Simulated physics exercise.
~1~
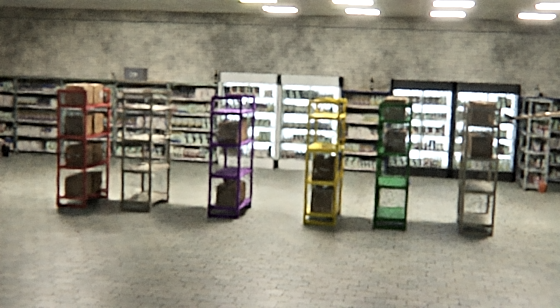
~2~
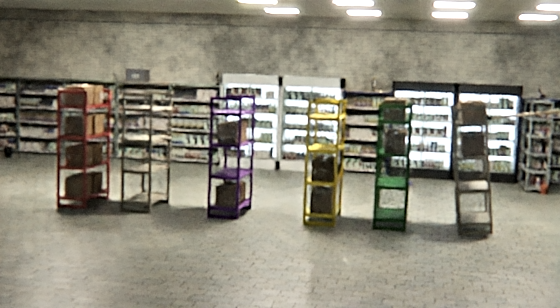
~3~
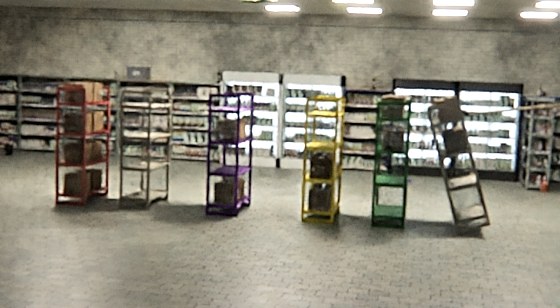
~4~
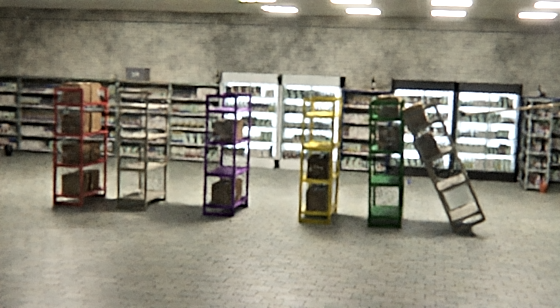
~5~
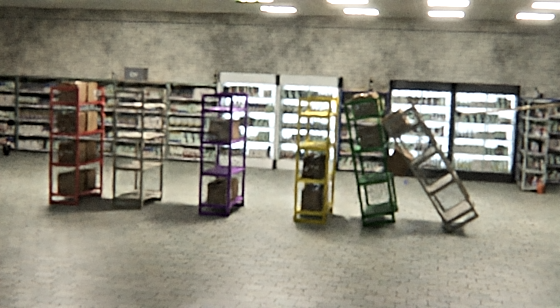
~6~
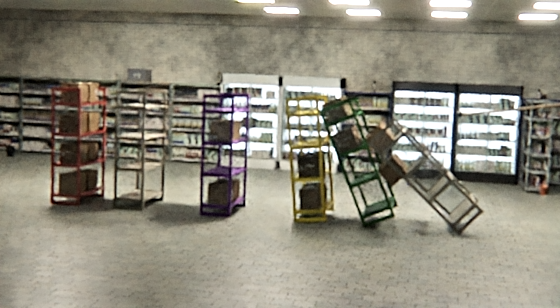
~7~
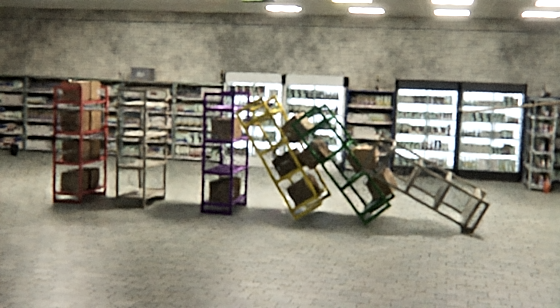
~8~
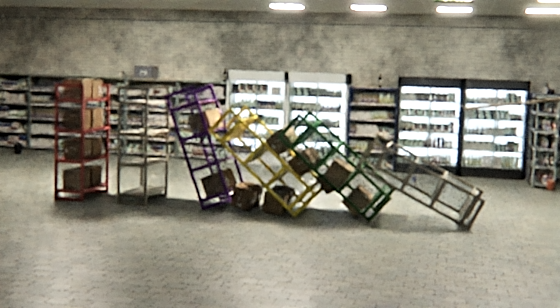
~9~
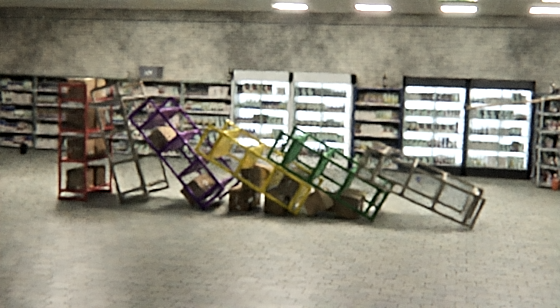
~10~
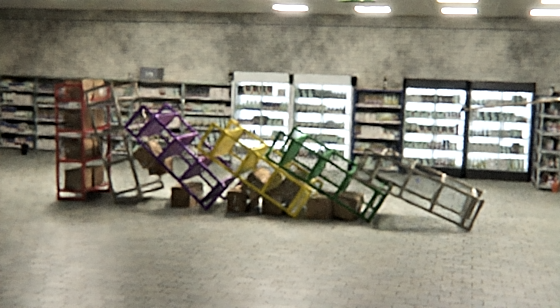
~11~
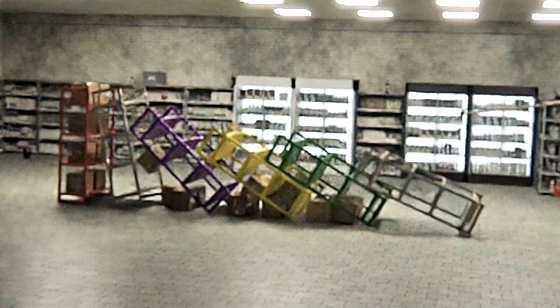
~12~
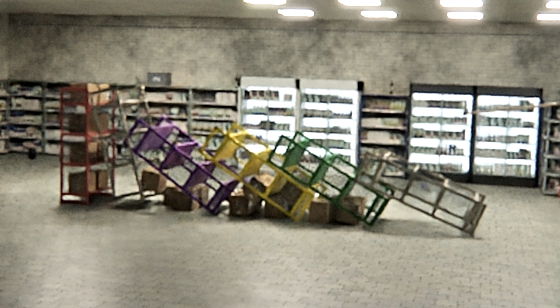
Six loaded shelving racks in a storeroom, the right one tipping left and toppling others in turn, red one left standing.
